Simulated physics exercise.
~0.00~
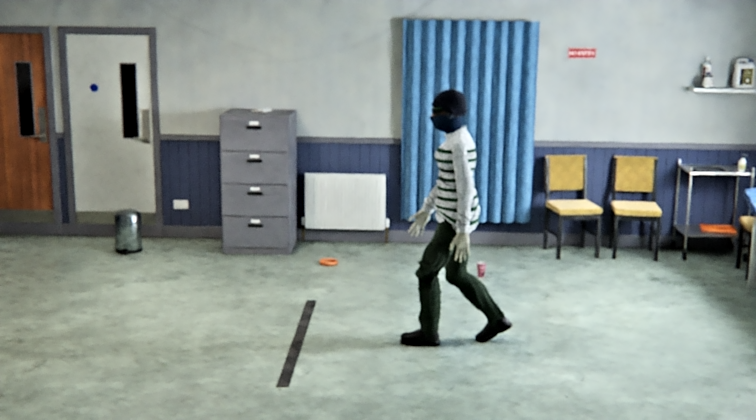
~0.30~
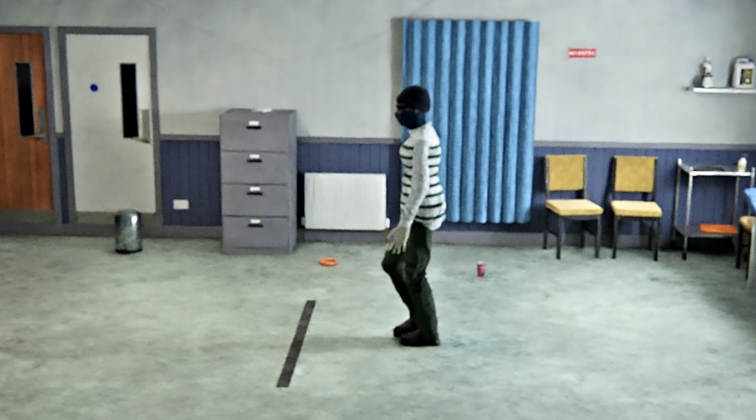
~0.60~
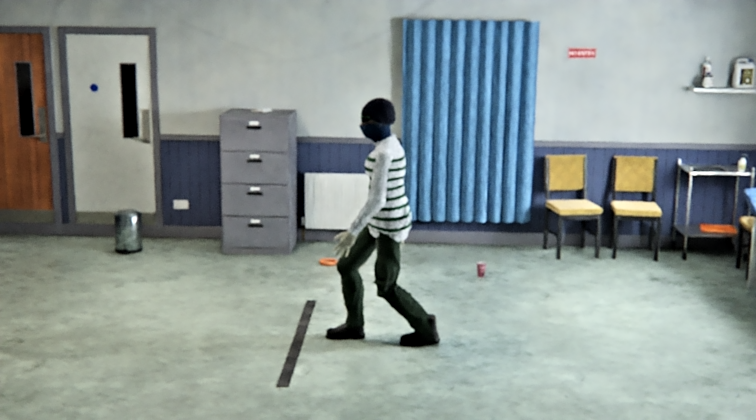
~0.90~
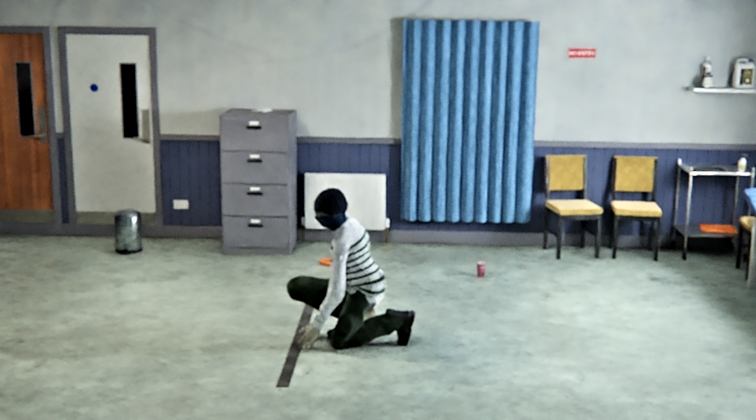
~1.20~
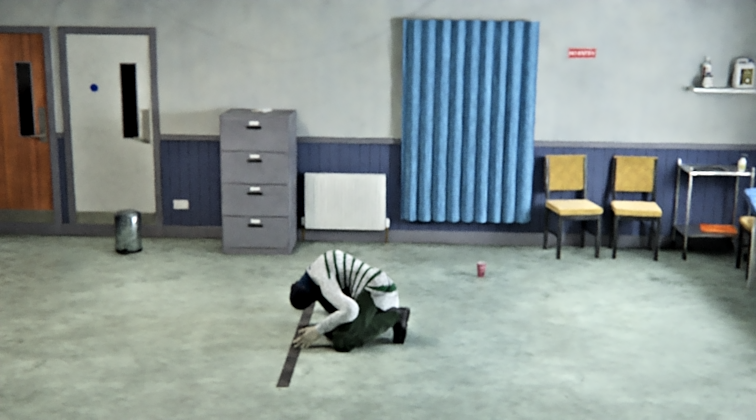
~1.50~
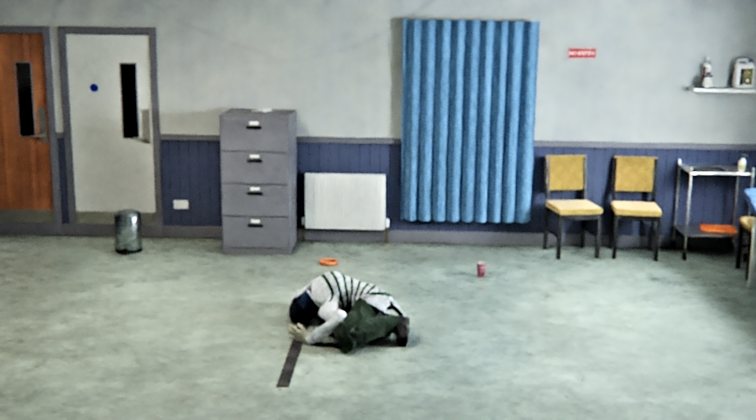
In a room with filing drawers and yellow chairs, a person in a dark mask and striped top walks left toward a black strip on the floor, drops to the knees, folds forward with hands by the strip, and ends curled low, head down beside it.
